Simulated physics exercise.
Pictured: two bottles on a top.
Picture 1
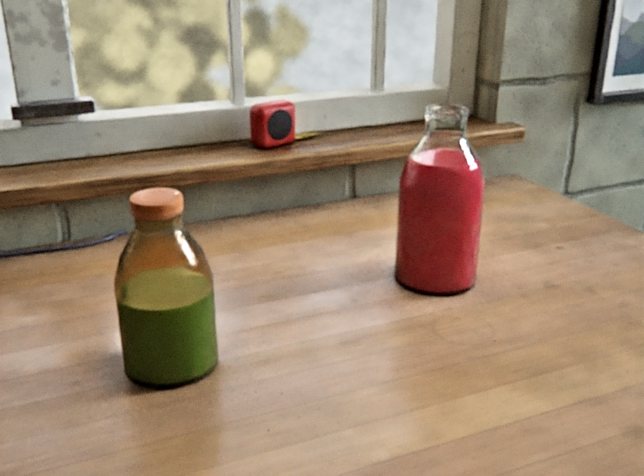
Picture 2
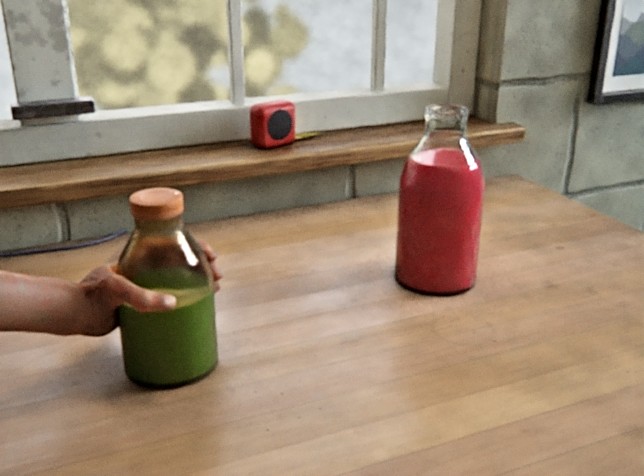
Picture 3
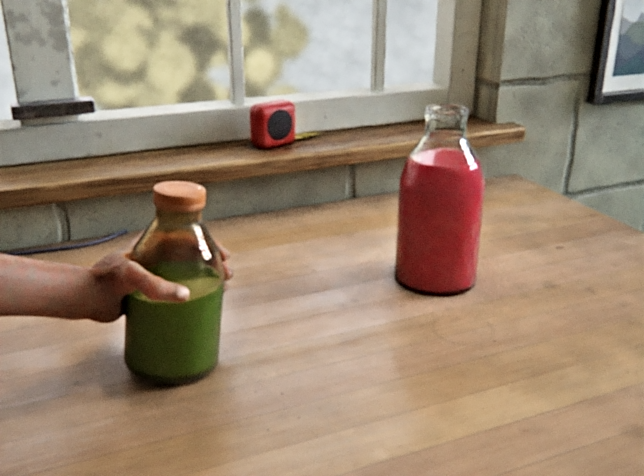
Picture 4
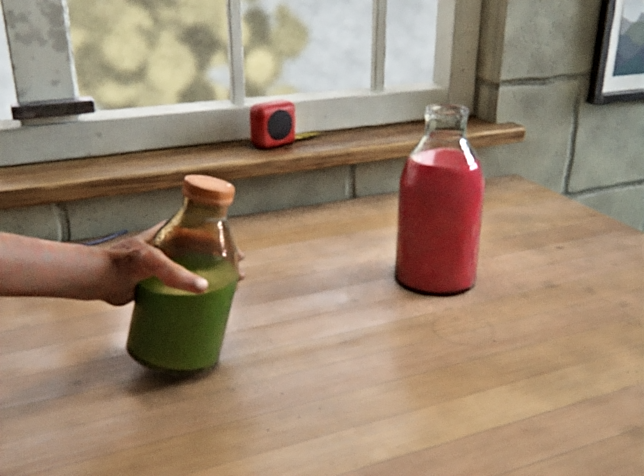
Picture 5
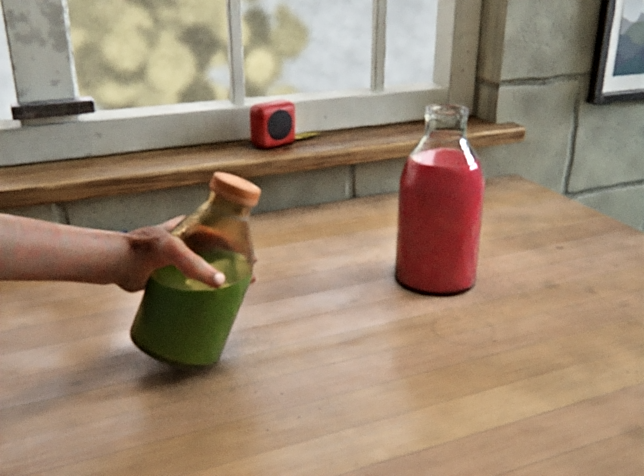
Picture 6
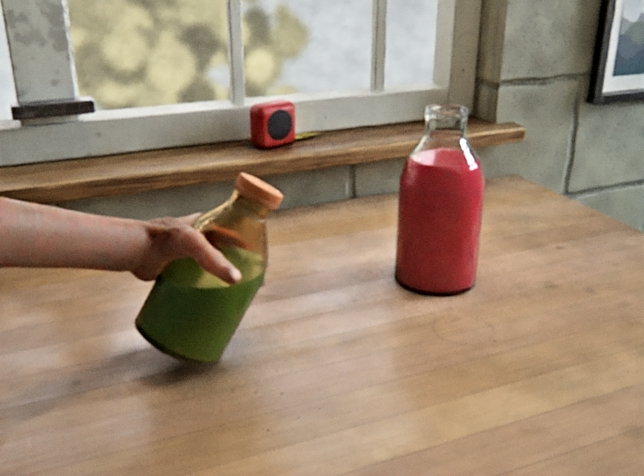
The clip shows a hand reaching in from the left and gripping a capped bottle of green liquid on a wooden table, then gradually tilting it rightward while an open bottle of red liquid stands still.
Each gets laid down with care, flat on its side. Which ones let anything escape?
Left bottle: Nothing escapes; right bottle: Something escapes.
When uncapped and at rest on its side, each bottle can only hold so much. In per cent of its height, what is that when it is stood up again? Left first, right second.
Roughly 18 percent, then 18 percent.
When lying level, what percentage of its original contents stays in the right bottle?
About 25 %.
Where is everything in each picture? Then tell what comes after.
The first picture shows both stand upright; left bottle (164, 282) about half full, capped; right bottle (441, 195) about three quarters full, open.
The second picture shows a hand takes the left bottle; left bottle about half full, surface at (165, 289); right bottle about three quarters full, surface at (444, 158).
In the third picture, the left bottle is being lowered; left bottle (176, 275) about half full; right bottle (441, 195) about three quarters full.
In the fourth picture, the left bottle is being lowered; left bottle about half full, surface at (190, 275); right bottle about three quarters full, surface at (444, 158).
In the fifth picture, the left bottle is being lowered; left bottle (206, 264) tipped 25°; right bottle (441, 195) about three quarters full.
In the sixth picture, the left bottle is being lowered; left bottle (220, 263) tipped 30°, capped; right bottle about three quarters full, surface at (444, 158), open.
A moment on, the left bottle is nearly down; left bottle, all still inside.
Further on, the left bottle lies flat; left bottle, all still inside.
When it is over, both lie flat; left bottle, all still inside; right bottle, a puddle at its mouth.
